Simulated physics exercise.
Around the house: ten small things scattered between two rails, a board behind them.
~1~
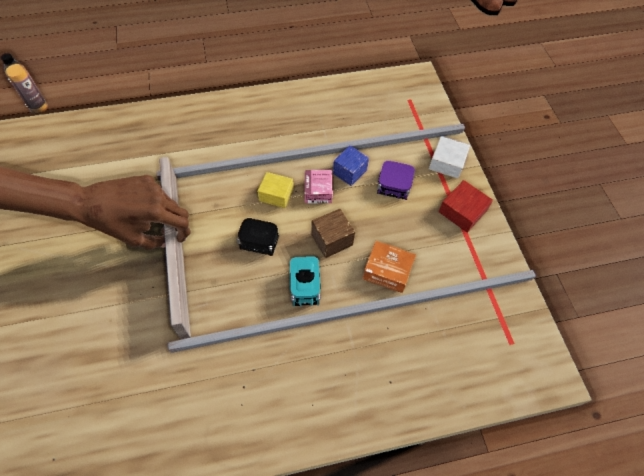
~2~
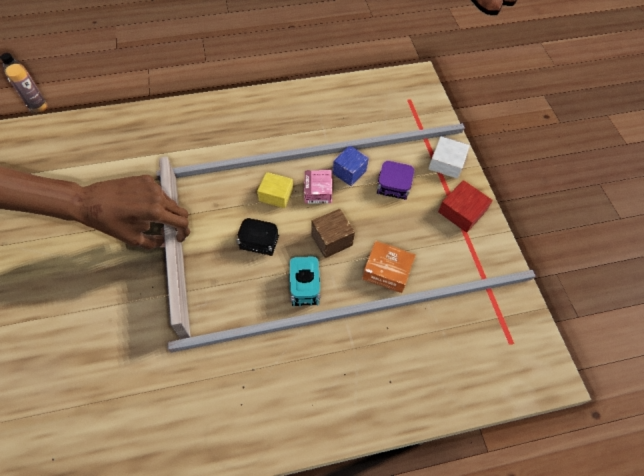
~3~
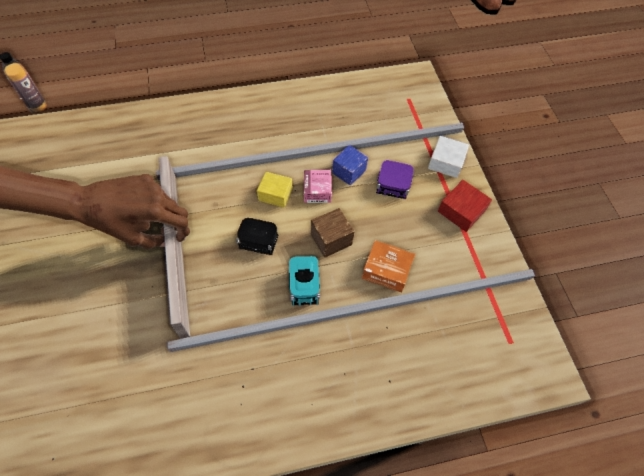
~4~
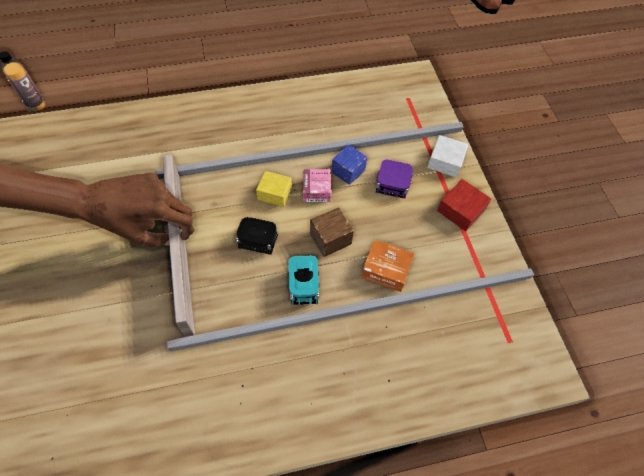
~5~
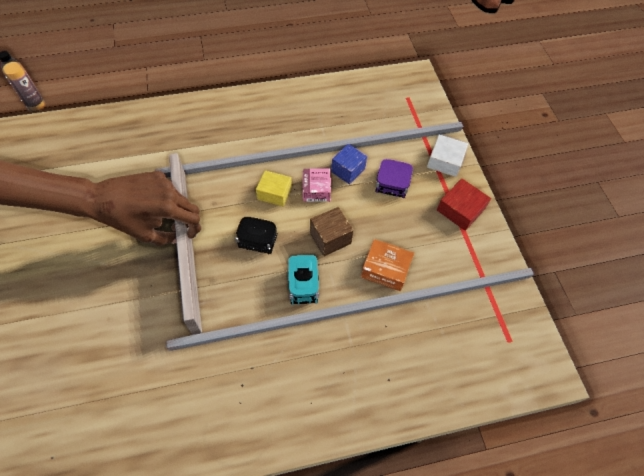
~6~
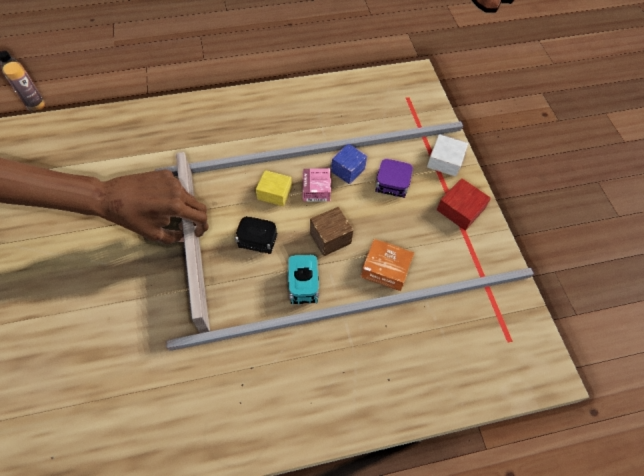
A hand slides a board slightly right between two rails toward scattered small blocks and toy cars.
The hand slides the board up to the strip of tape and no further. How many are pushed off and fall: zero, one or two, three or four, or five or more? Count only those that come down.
The number that fall off is three or four.
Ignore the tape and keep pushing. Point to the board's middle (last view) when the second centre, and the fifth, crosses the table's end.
At (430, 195) for the second, at (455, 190) for the fifth.
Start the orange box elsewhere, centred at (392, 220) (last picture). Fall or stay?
It tumbles off.
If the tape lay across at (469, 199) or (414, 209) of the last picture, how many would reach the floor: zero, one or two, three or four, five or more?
For each place: 5 or more; no fall at all.
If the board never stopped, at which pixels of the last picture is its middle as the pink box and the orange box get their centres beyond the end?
About (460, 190), and (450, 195) for the other.
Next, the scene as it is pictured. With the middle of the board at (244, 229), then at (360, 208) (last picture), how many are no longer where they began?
At the one place 1, at the other 8.
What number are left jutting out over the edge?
It comes to 3.
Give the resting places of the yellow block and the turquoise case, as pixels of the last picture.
About (446, 149), and the other about (489, 248).
Soon after, none off yet; white block at rest near (447, 155); red block at rest near (464, 204); purple case at rest near (394, 179).
Then, none off yet; white block at rest near (448, 155); red block at rest near (464, 204); purple case moved about its own width near (435, 179).
At rest, the number that fall off is three or four; fallen, orange box, purple case, red block and white block.
